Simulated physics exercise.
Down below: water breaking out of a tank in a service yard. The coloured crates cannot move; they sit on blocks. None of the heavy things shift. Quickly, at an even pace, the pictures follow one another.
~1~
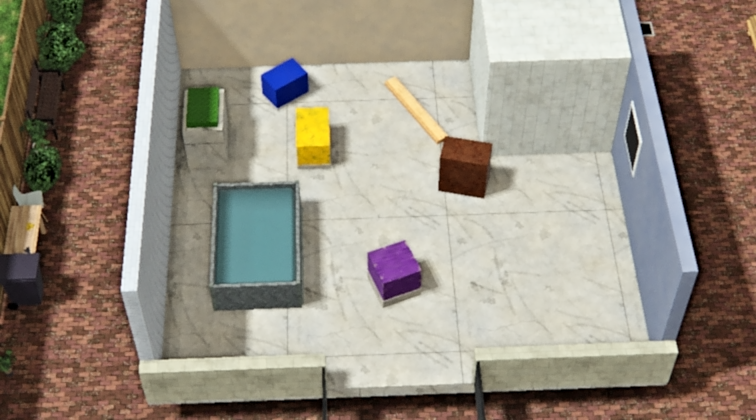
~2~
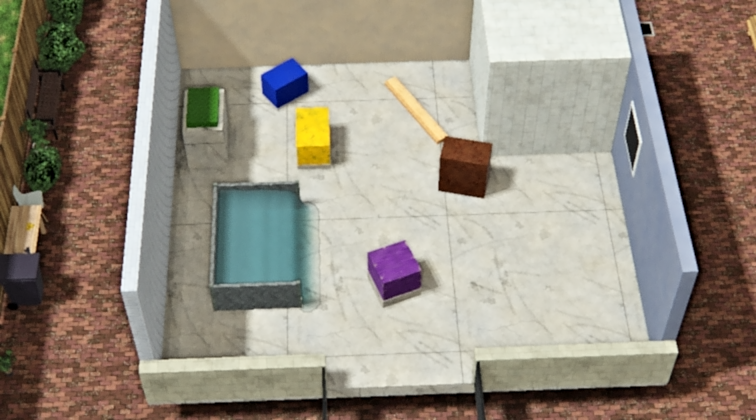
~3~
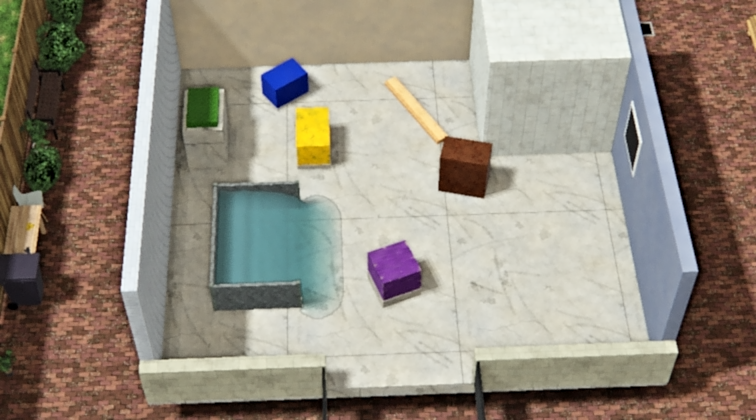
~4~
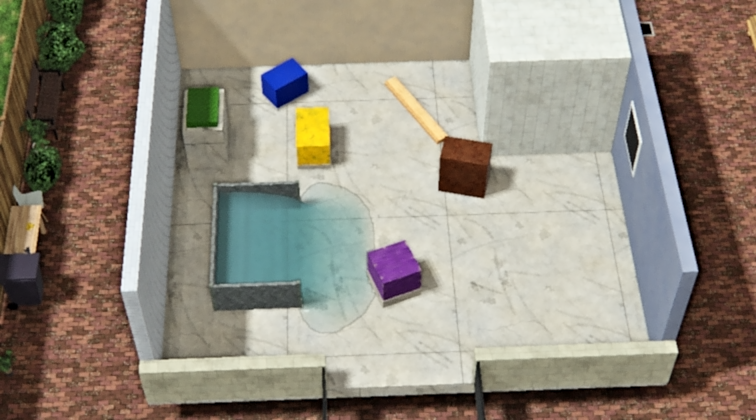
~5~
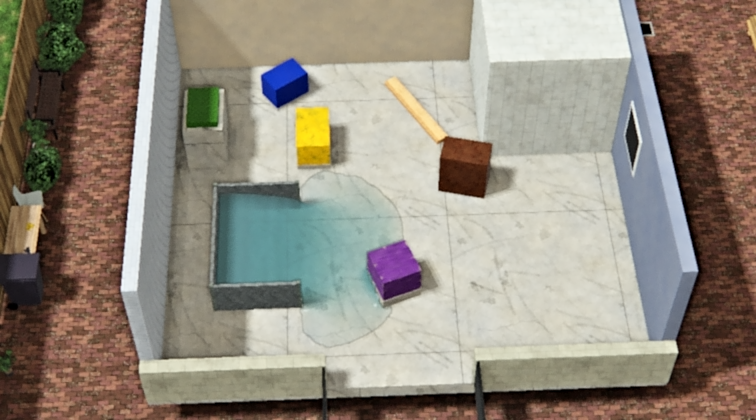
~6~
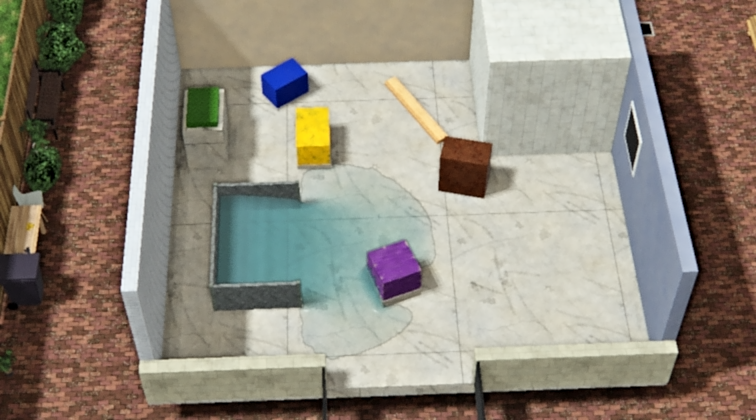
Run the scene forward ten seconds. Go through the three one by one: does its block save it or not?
At the end, the blue crate will be reached; the purple crate will be reached; the yellow crate will not be reached.
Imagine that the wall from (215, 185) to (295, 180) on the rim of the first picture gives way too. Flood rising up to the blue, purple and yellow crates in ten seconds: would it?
In that case the blue crate is flooded, the purple crate is never flooded and the yellow crate is flooded.
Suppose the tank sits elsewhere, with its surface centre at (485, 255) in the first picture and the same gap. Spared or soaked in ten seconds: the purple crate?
Purple is left alone.
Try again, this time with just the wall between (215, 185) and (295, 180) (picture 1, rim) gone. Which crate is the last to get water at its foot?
The purple crate comes last.
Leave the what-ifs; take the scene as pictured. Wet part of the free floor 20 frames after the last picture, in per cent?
55 %.
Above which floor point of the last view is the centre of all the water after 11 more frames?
About (394, 242).
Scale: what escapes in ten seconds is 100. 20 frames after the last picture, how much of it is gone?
Near 60 in a hundred.
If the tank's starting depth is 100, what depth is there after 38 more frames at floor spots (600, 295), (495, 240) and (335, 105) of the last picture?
Estimated readings in sequence: 10, 8, 2 percent.
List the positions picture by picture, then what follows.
In the first frame, still water in the water tank at (256, 235).
In the second frame, water pours out at (297, 247) and has run to (304, 310).
In the third frame, the front is at (318, 315), out from the gap at (298, 249).
In the fourth frame, water pours out at (298, 250) and has run to (341, 190).
In the fifth frame, water pours out at (298, 250) and has run to (356, 180).
In the sixth frame, water pours out at (298, 250) and has run to (421, 213).
A moment on, water covers 30 % of the floor; the blue crate not reached, the purple crate water round its plinth, the yellow crate water round its plinth.
Next, water covers 45 % of the floor; the blue crate not reached, the purple crate water round its plinth, the yellow crate water round its plinth.
Then, water covers 55 % of the floor; the blue crate not reached, the purple crate water round its plinth, the yellow crate water round its plinth.
Later, water covers 70 % of the floor; the blue crate water round its plinth, the purple crate water round its plinth, the yellow crate water round its plinth.
In the end, water covers 85 % of the floor; the blue crate was topped, the purple crate was topped, the yellow crate stayed above the water.
